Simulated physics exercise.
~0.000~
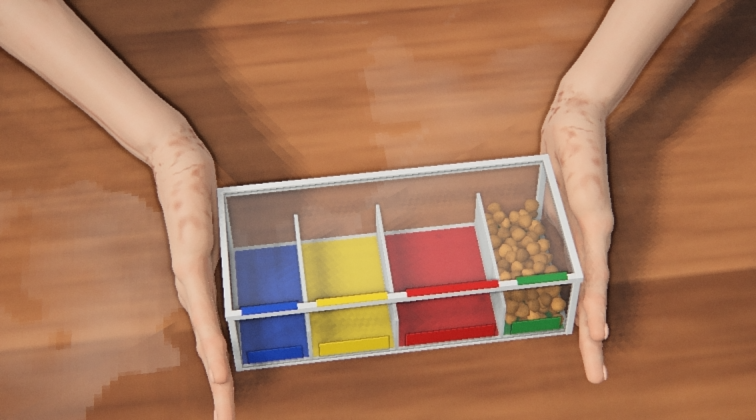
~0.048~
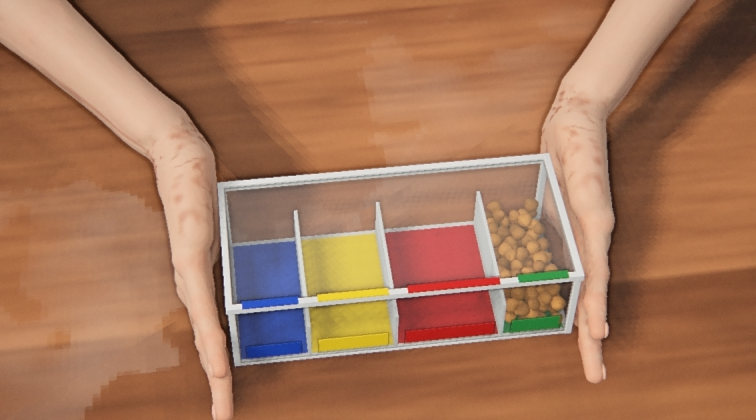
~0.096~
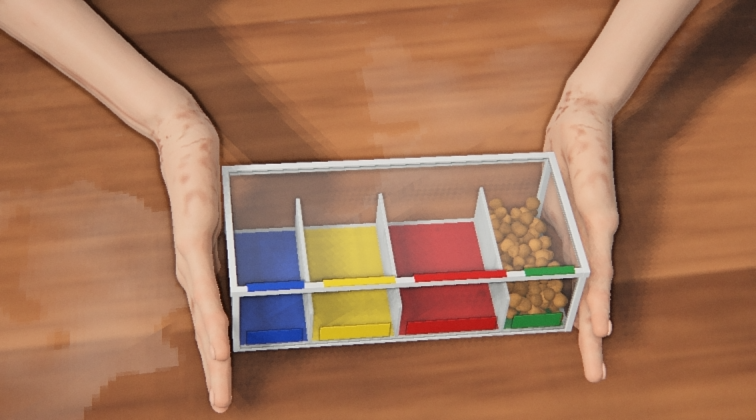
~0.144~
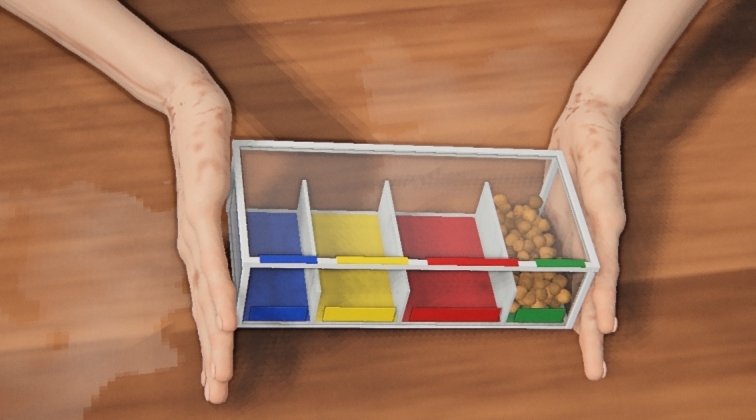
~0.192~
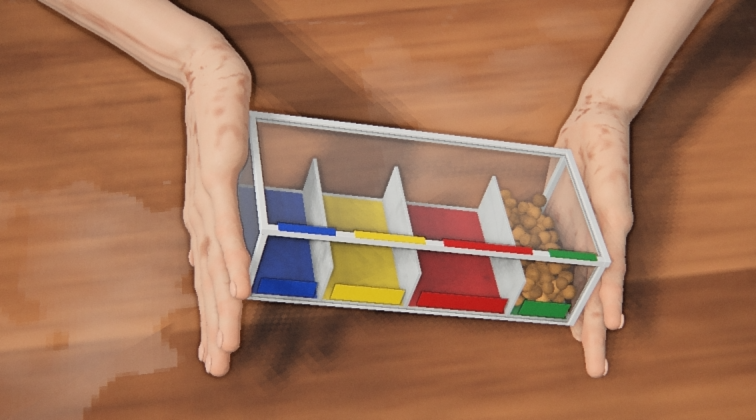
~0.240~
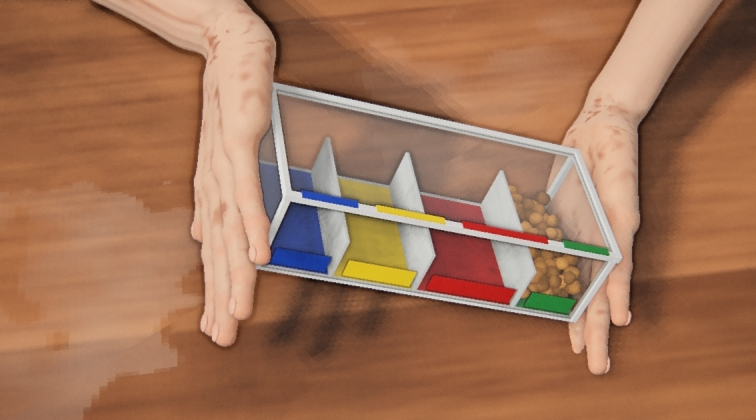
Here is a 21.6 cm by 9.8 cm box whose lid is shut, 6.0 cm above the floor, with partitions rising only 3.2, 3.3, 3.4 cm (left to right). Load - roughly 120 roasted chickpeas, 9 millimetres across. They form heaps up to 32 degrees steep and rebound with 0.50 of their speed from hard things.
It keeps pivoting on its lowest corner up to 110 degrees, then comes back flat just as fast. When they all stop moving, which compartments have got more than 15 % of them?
Result: Red compartment: Does not qualify; blue compartment: Does not qualify; green compartment: Qualifies; yellow compartment: Does not qualify.
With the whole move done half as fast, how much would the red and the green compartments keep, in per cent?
Red = 0 %; green = 100 %.
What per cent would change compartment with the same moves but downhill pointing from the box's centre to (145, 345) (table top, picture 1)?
Estimate: Near 100 per cent.
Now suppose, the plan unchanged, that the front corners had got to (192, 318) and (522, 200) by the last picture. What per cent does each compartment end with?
Red = 5 %; blue = 95 %; green = 0 %; yellow = 5 %.
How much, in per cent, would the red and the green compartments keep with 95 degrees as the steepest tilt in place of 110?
In per cent, red gets 0, green gets 100.
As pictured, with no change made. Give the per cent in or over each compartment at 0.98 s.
In per cent: Red 0, blue 0, green 100, yellow 0.
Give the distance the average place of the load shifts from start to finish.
I'd put it at close to 1.0 cm.
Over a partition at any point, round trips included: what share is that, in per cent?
I'd say near 0 percent of them.
After 0.98 s, tilt 109 degrees; green 100 %.
After 1.48 s, tilt 47 degrees; green 100 %.
Then, at 2.04 s, tilt 0 degrees; green 100 %.
At rest (2.4 s), red 0 %, blue 0 %, green 100 %, yellow 0 %.
